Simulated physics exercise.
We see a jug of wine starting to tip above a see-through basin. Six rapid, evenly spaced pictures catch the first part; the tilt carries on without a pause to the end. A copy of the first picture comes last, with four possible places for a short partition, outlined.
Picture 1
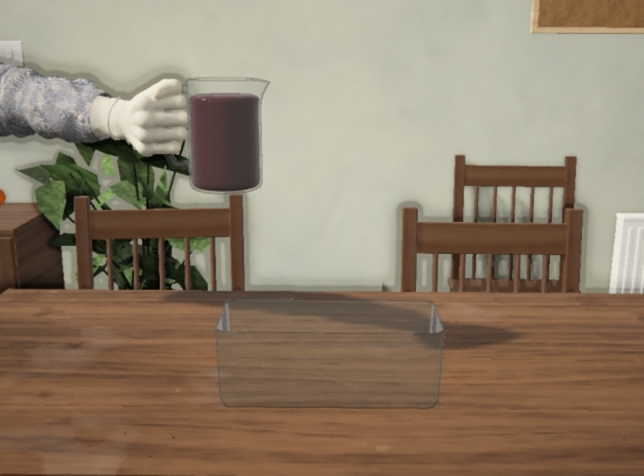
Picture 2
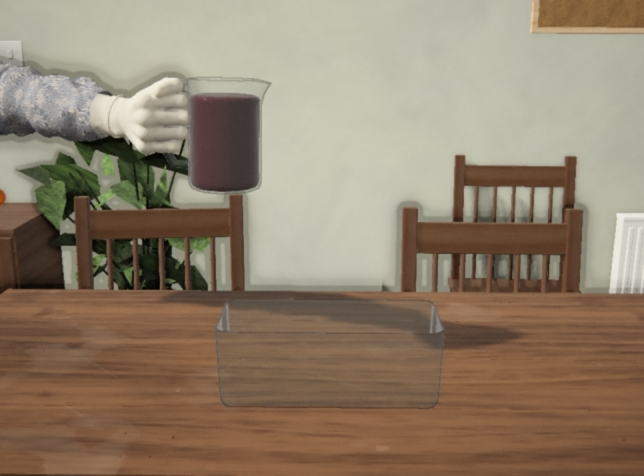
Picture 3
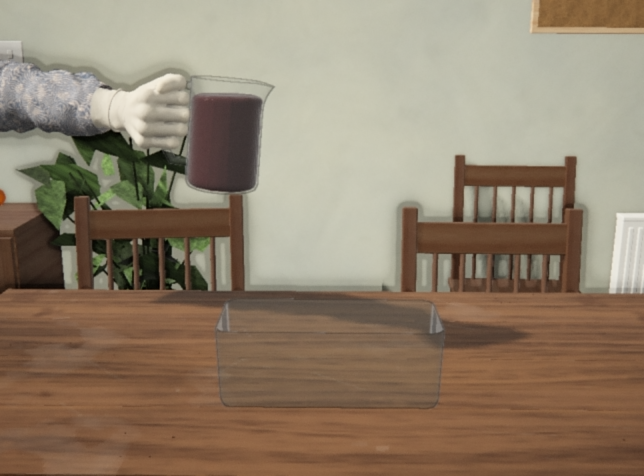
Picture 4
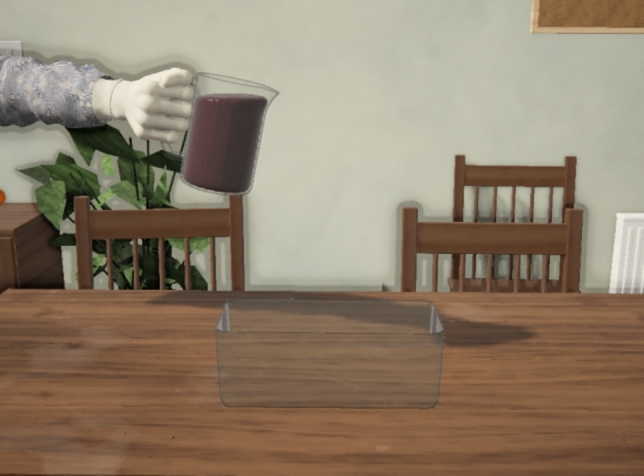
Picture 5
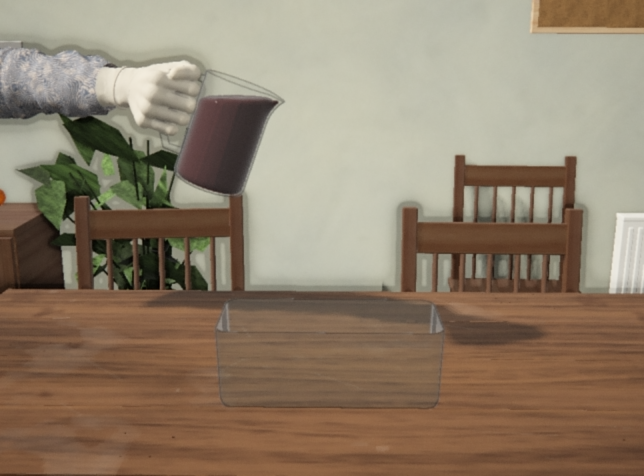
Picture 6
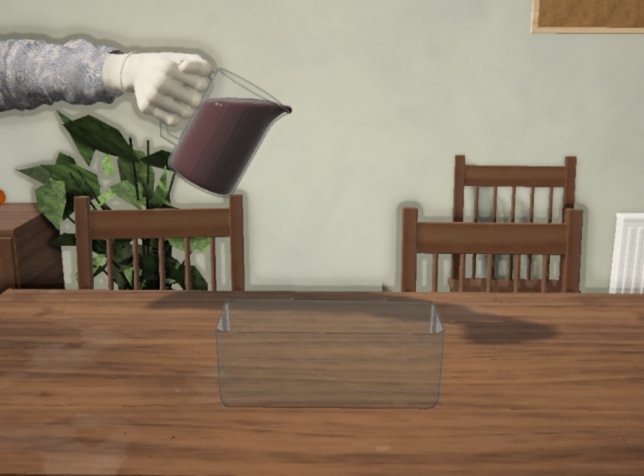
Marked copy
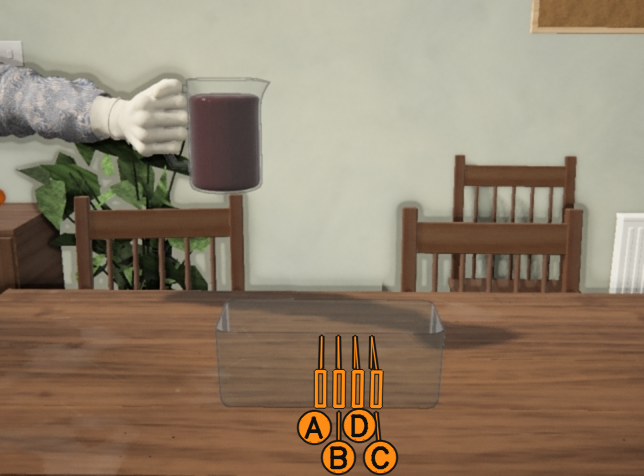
In a dining room, a white-gloved hand tilting a jug of dark wine rightward above a clear basin until wine reaches the lip.
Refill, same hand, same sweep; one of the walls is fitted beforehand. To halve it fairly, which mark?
The answer is position D.
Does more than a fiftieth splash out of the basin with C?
Yes, it does.
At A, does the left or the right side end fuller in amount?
More ends on the right.
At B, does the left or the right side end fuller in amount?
More ends on the right.
On the marked copy, A at (320, 412); B at (338, 412); C at (376, 412); D at (357, 412).
With A, about 5 % ends left of the wall and 92 % right of it; 3 % is lost outside.
With B, about 16 % ends left of the wall and 82 % right of it.
With C, about 81 % ends left of the wall and 7 % right of it; 11 % is lost outside.
With D, about 44 % ends left of the wall and 53 % right of it; 3 % is lost outside.
